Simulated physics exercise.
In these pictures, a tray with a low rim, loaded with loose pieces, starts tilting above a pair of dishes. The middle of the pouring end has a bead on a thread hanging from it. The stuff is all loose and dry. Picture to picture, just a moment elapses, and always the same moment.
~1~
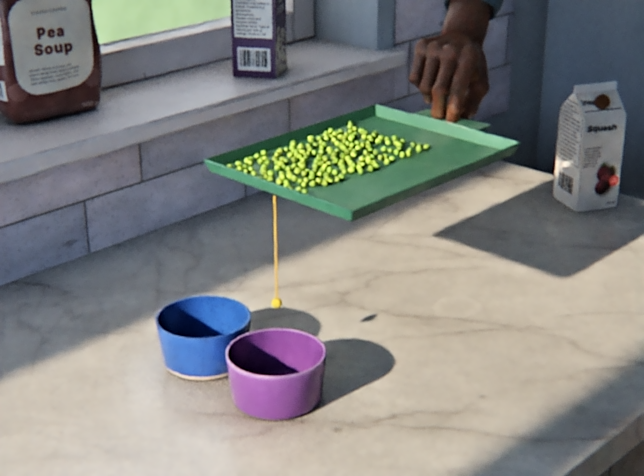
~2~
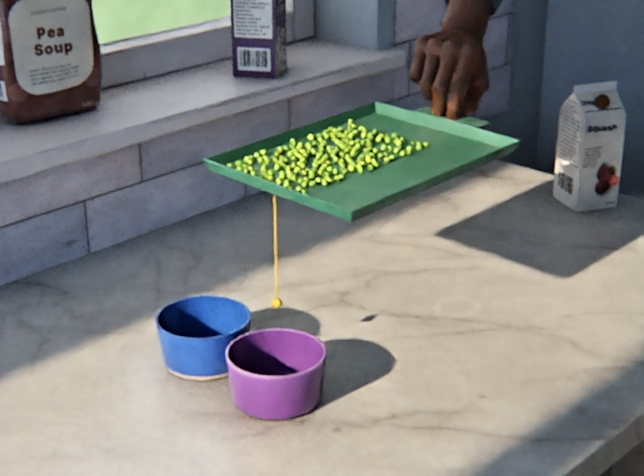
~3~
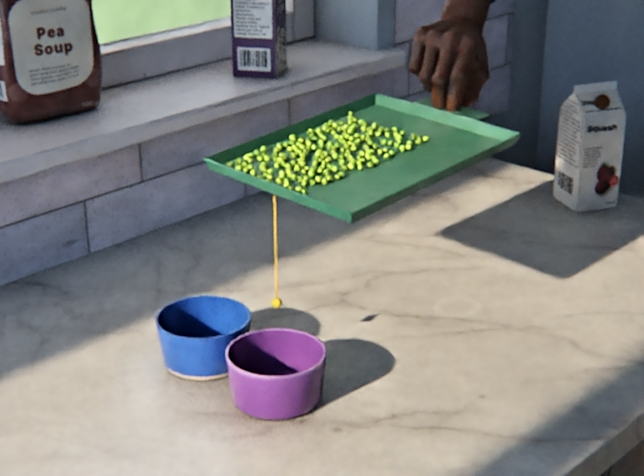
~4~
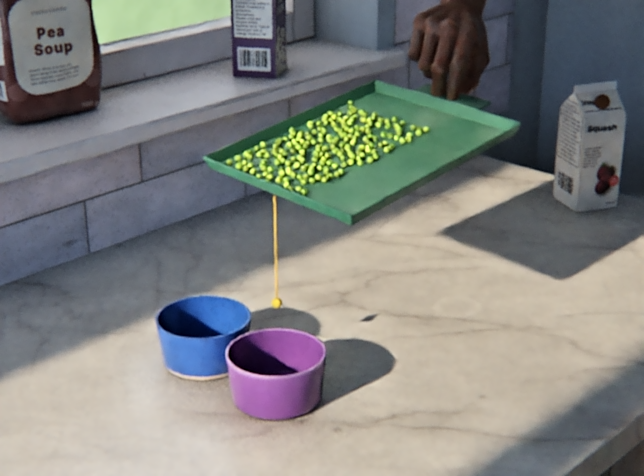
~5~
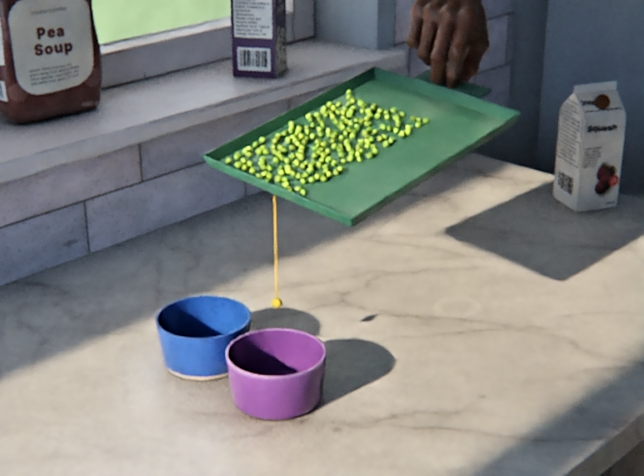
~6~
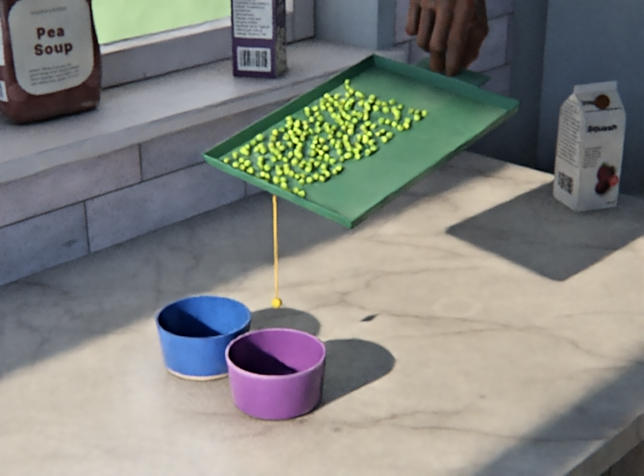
On a sunlit kitchen counter, a hand gradually tilted a green tray of green peas toward its front corner, above a blue bowl and a purple bowl, while the peas barely shifted.
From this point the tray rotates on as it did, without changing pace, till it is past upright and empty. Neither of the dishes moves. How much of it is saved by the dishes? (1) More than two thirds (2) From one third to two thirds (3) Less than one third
From one third to two thirds.
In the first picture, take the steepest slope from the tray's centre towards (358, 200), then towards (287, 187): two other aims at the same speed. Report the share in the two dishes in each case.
Respectively 10 and 80 in a hundred.
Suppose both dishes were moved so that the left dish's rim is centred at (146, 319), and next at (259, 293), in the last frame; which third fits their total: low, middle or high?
Two tries, in turn: Below one third and under a third.
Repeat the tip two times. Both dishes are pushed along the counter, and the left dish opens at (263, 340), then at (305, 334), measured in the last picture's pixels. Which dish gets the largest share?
With the first placement it's the one to the left, with the second it's the one to the left.
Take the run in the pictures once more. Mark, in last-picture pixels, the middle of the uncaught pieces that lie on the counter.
Roughly pixel (371, 410).
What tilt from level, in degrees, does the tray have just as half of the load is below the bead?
90 degrees.
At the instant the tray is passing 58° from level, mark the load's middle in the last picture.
Centre estimate: (309, 205).
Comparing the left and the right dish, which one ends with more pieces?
The right-hand one.
Soon after the last picture, tray tipped steeply; most on the tray; a small part in the right dish; a stray few in the left dish; a small part outside both; a stray few in the air.
A little later, tray tipped right over; a stray few on the tray; about half in the right dish; a stray few in the left dish; about half outside both; a small part in the air.
Later still, tray tipped past a quarter turn; about half in the right dish; a stray few in the left dish; about half outside both.
At rest, tray tipped past a quarter turn; about half in the right dish; a stray few in the left dish; about half outside both.
